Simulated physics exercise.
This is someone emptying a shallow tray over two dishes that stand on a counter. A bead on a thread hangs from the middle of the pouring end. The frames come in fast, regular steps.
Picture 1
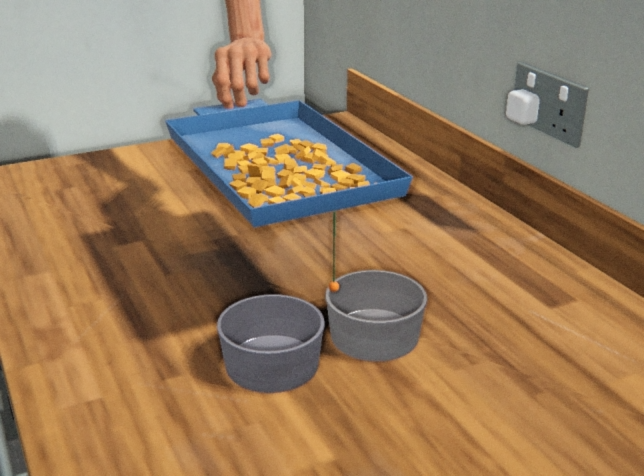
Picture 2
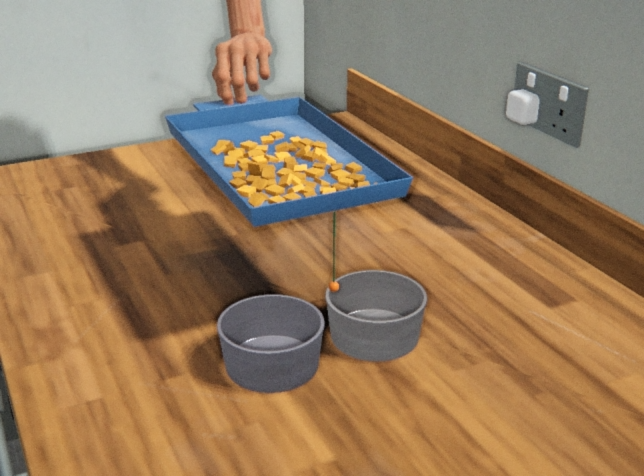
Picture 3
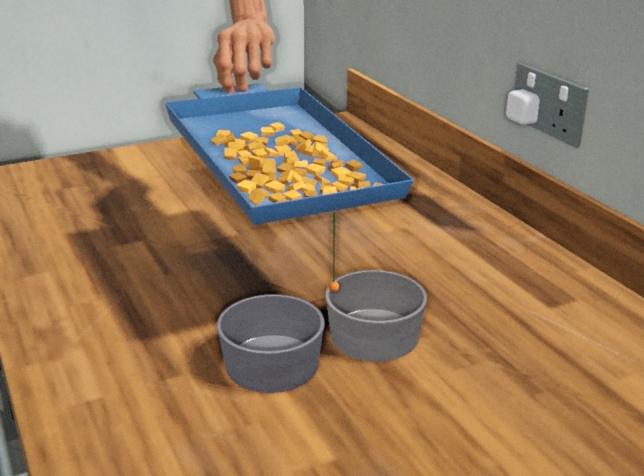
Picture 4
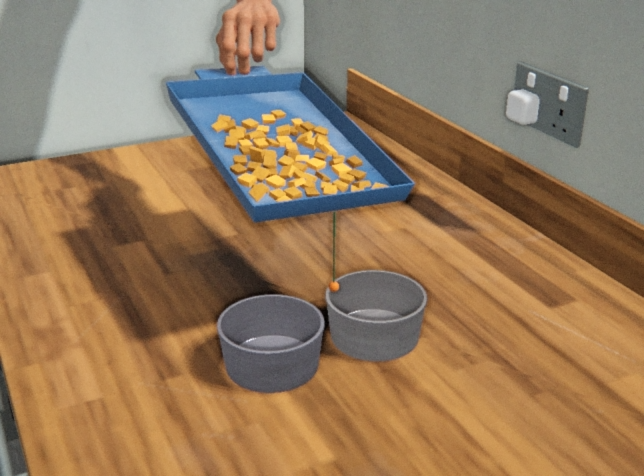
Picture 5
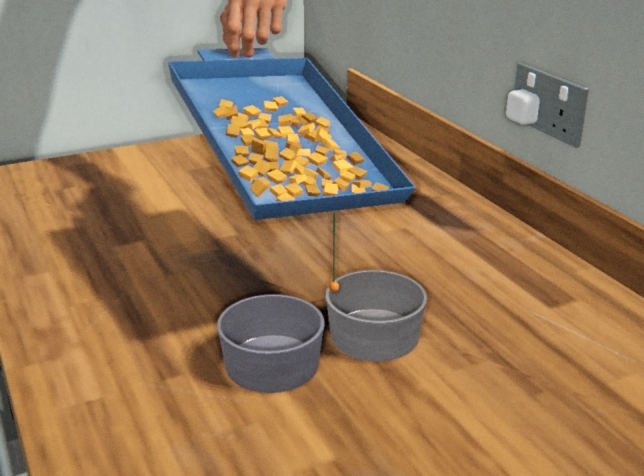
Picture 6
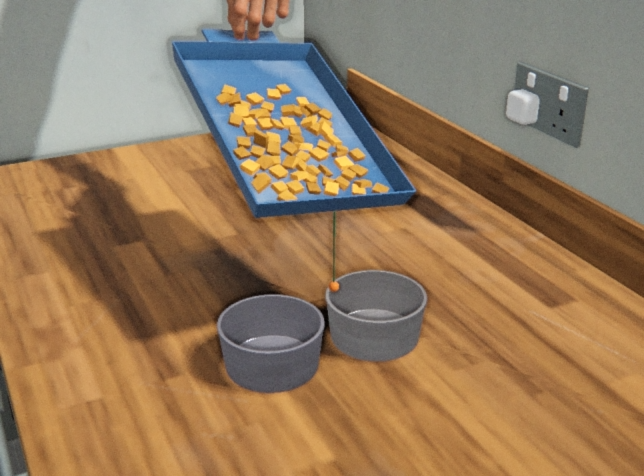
To begin with, a hand holds a shallow blue tray of small orange-yellow crackers above two grey dishes on a wooden counter, with a bead hanging on a thread. The hand then lifts the tray's far end steadily, tilting it more steeply, while the crackers spread out slightly across it.
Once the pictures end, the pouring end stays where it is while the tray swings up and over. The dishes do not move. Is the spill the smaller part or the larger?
They take over half between them.
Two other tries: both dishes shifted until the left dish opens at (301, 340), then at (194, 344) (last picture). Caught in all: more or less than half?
At the first place more than half, at the second less than half.
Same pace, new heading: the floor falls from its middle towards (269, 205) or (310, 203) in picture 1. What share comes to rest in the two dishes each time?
About 80 and 50 per cent.
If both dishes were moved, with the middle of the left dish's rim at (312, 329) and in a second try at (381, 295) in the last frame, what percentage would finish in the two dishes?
Near 80 % and 80 %.
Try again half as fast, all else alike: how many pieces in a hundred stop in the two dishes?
About 60 per cent.
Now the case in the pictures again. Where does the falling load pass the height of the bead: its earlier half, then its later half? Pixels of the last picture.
Early half (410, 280), late half (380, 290).
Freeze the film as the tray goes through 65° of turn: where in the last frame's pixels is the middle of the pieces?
Around (354, 162).
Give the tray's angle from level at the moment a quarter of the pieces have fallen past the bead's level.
Around 110° of tilt.
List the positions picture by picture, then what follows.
Corners of the pouring end at (254, 206) and (406, 176), level; middle of the load at (286, 175), small crackers; left dish at (292, 367); right dish at (400, 336); bead on its thread at (334, 287), in the first frame.
Corners of the pouring end at (254, 206) and (407, 177), level; middle of the load at (286, 173), in the second frame.
Corners of the pouring end at (255, 204) and (407, 179), tipped barely, lowest at the right corner; middle of the load at (286, 169), in the third frame.
Corners of the pouring end at (257, 203) and (409, 182), tipped a little, lowest at the right corner; middle of the load at (287, 162), in the fourth frame.
Corners of the pouring end at (258, 201) and (409, 185), tipped clearly, lowest at the right corner; middle of the load at (288, 155), in the fifth frame.
Corners of the pouring end at (260, 200) and (410, 188), tipped clearly, lowest at the right corner; middle of the load at (290, 149); left dish at (292, 367); right dish at (400, 336), in the sixth frame.
Soon, tray tipped steeply; all on the tray.
A while on, tray tipped past a quarter turn; most on the tray; a small part in the right dish; a small part outside both.
Towards the end, tray tipped past a quarter turn; most in the right dish; about a quarter outside both.
Finally, tray tipped past a quarter turn; none in the left dish; most in the right dish; about a quarter outside both.
